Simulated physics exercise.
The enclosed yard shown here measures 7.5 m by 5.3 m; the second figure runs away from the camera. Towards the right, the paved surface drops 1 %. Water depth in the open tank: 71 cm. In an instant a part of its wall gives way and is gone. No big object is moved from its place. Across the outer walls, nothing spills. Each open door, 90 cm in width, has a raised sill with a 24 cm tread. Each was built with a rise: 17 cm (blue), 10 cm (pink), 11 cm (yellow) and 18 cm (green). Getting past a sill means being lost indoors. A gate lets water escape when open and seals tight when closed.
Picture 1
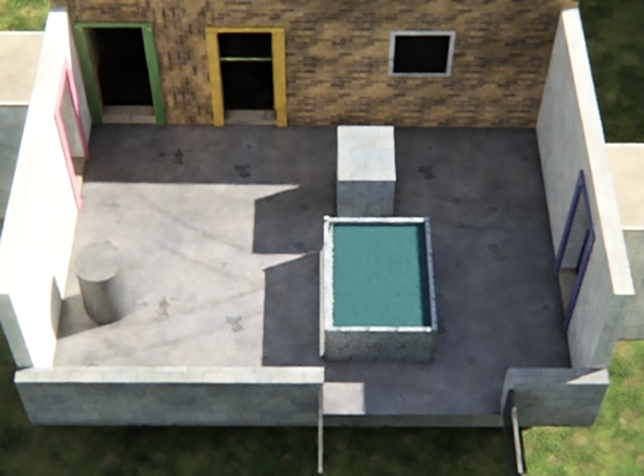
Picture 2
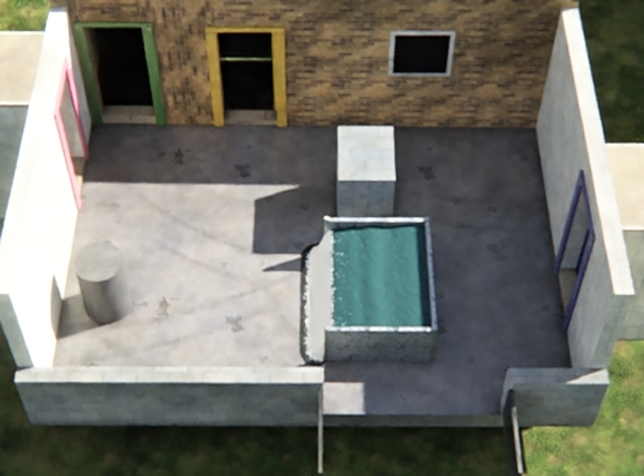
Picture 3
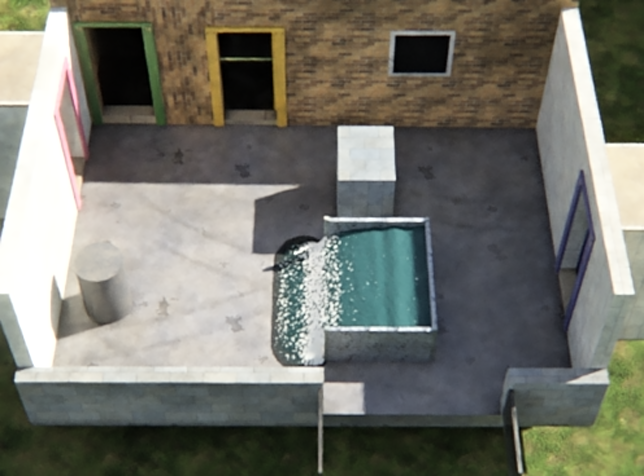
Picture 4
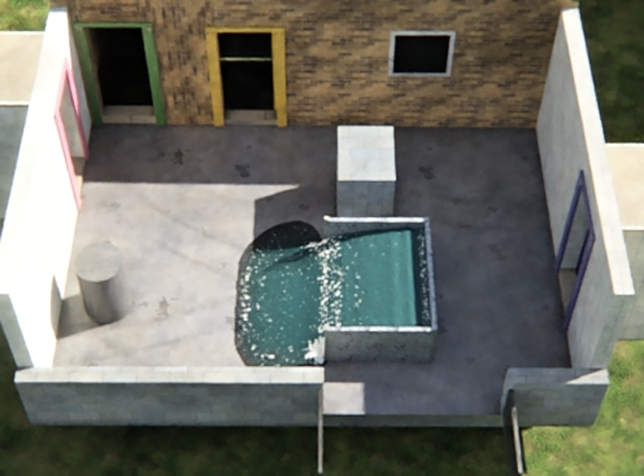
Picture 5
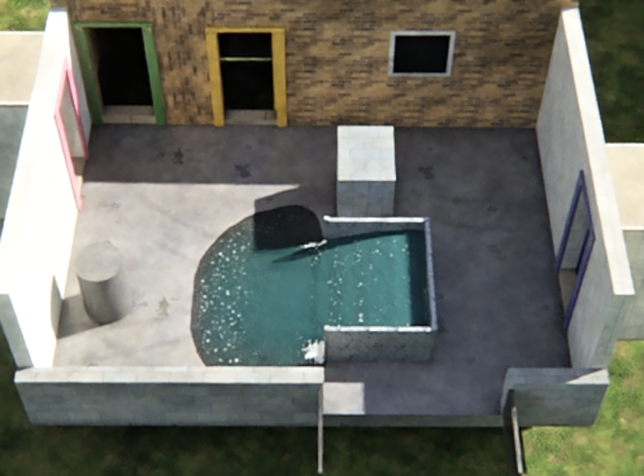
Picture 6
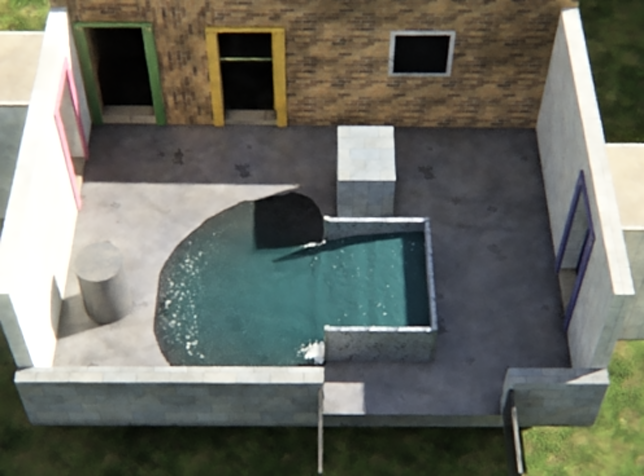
In a walled yard, water bursts from a tank's left side and spreads across the paving.
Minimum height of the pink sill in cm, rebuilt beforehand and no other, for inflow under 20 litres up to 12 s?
11 cm.
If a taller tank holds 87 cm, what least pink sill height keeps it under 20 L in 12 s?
Minimum height: Approx. 14.0 cm.
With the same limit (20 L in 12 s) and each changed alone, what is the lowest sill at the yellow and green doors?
You'd want about 7.0 centimetres at yellow and about 19 centimetres at green.
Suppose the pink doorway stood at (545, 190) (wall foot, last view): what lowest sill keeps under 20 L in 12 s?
8.5 cm.
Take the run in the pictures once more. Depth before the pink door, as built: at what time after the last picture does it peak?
I'd say near 1.6 seconds.
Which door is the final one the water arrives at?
Last in order comes the blue door.
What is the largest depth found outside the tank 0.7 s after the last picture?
33 cm.
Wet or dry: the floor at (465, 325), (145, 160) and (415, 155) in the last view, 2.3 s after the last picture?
In order: Untouched, soaked, untouched.
Then, 0.7 s after the last picture water covers 40 % of the floor, deepest (33 cm) near (135, 302); it has not reached the pink door.
Then, 2.3 s after the last picture water covers 50 % of the floor, deepest (37 cm) near (60, 322); 14 cm at the pink door, 14 litres in over its 10 cm sill.
Then, 11.3 s after the last picture water covers 95 % of the floor, deepest (12 cm) near (565, 368); 2 cm at the pink door, 26 litres in over its 10 cm sill.
At the pink door as built, the water peaked near 16 cm, 1.5 s after the last picture.
With a sill of 9.5 cm, 31 litres would have come in within the 12 s; with 13 cm, 8 litres. So under 20 litres takes about 11 cm.
